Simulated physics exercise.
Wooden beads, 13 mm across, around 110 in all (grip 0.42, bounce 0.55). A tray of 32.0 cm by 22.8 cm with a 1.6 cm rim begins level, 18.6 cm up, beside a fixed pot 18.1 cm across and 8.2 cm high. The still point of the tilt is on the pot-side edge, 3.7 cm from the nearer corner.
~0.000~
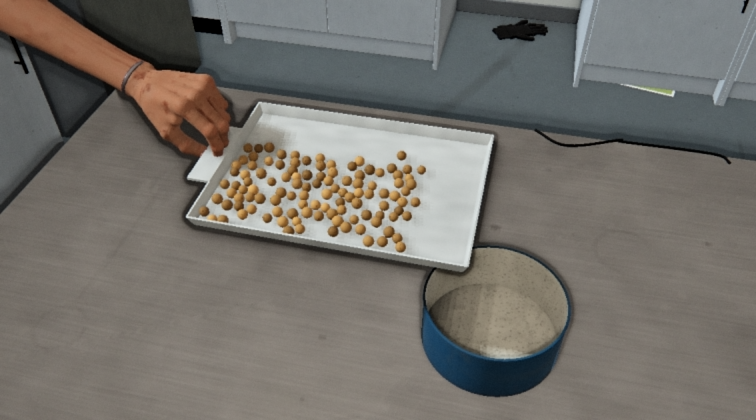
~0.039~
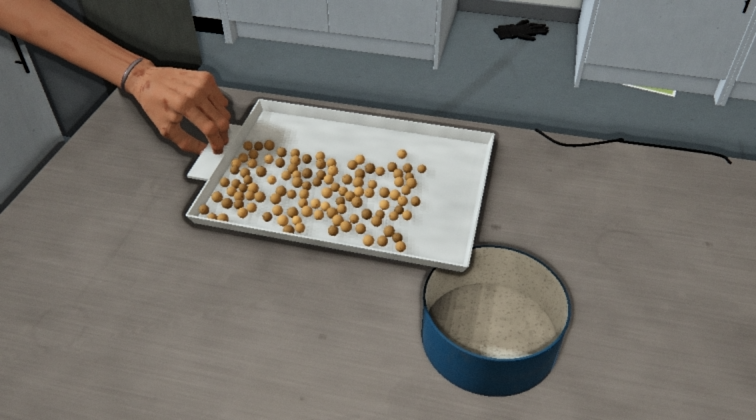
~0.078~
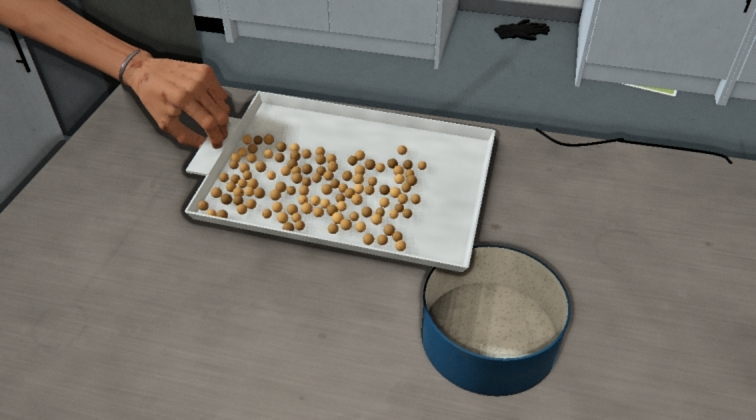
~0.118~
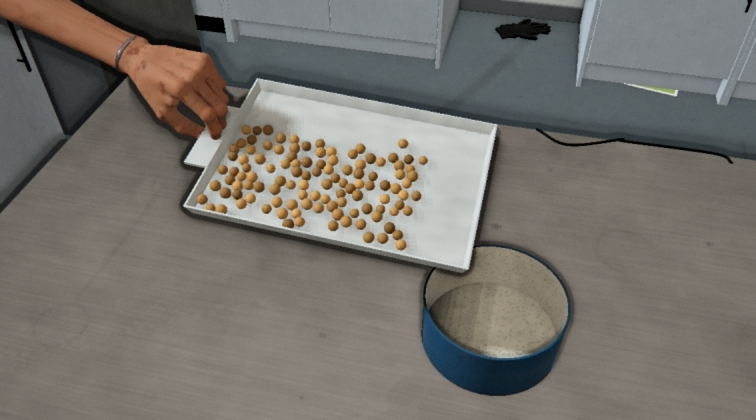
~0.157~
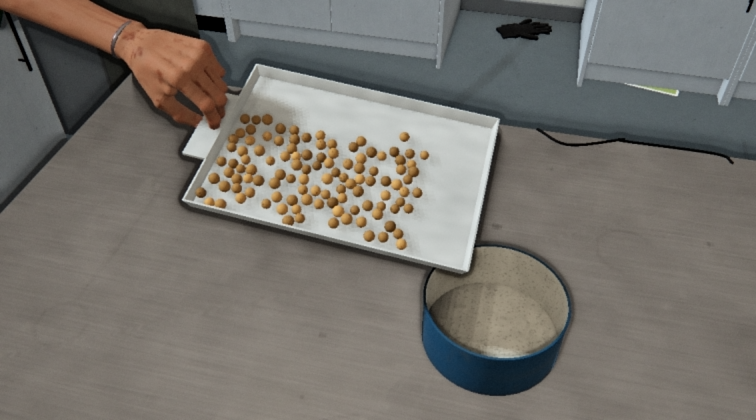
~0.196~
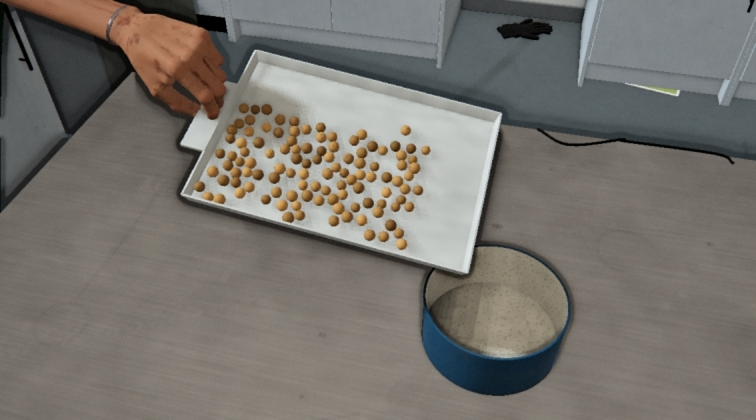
On a grey countertop, a hand gripping a white tray of wooden beads steadily tilts it beside a round blue pot.
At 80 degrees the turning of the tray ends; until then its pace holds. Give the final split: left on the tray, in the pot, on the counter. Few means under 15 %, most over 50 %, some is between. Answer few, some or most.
Left on the tray: Few; in the pot: Some; on the counter: Most.
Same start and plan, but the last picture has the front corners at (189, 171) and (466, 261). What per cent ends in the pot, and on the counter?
Pot 75, counter 25.
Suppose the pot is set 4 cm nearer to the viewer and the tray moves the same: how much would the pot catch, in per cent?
Then about 75 per cent.
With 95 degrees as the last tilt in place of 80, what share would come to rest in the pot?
In that case some 40 per cent.
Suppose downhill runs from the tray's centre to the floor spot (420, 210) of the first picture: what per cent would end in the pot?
Some 70 per cent.
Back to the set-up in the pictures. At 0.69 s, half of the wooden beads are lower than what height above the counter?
Roughly 22 cm.
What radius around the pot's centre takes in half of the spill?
About 26 cm.
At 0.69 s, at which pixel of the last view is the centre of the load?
Around (407, 248).
After 0.49 s, tilt 47 degrees; the tray holds 100 %, the pot 0 %.
Then, at 0.69 s, tilt 69 degrees; the tray holds 90 %, the pot 0 %.
Then, at 1.00 s, tilt 80 degrees; the tray holds 10 %, the pot 25 %.
In the end, at 2.1 s, tray 0 %, pot 40 %, counter 60 %.
